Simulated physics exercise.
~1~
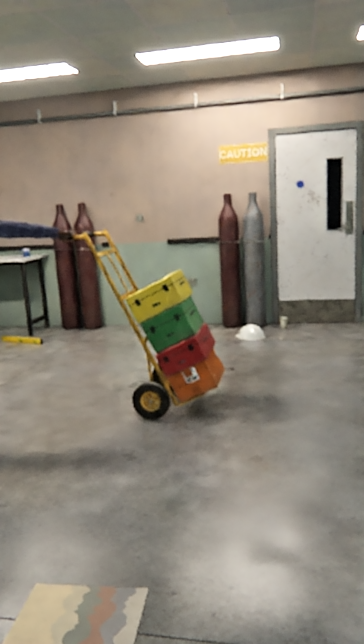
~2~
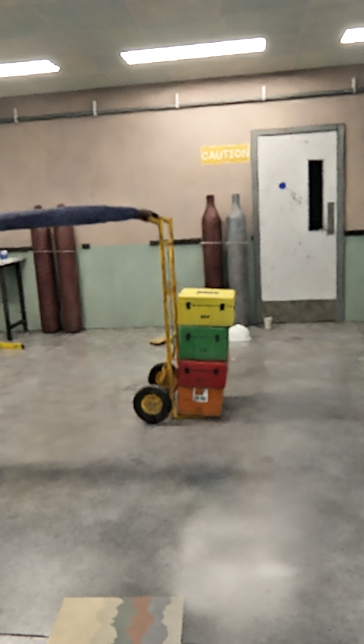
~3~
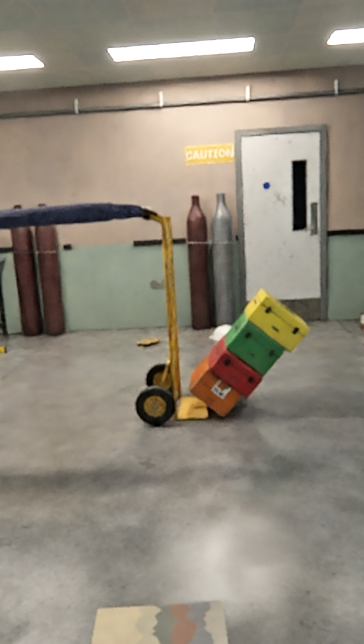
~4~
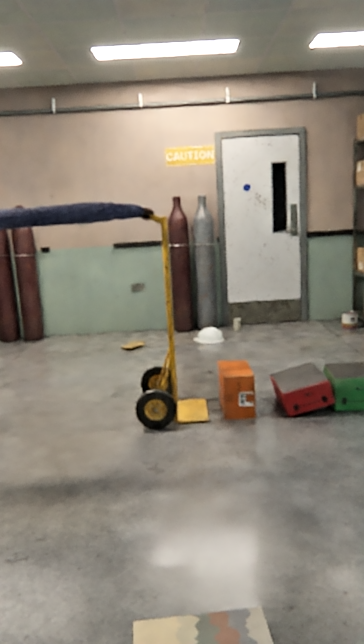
The footage shows a dark-sleeved arm swinging a tilted yellow hand truck upright, its loose stack of an orange box and red, green and yellow toolboxes then toppling forward to the right. The truck stays upright, the orange box on its side by the plate, red and green toolboxes beyond, yellow out of view.
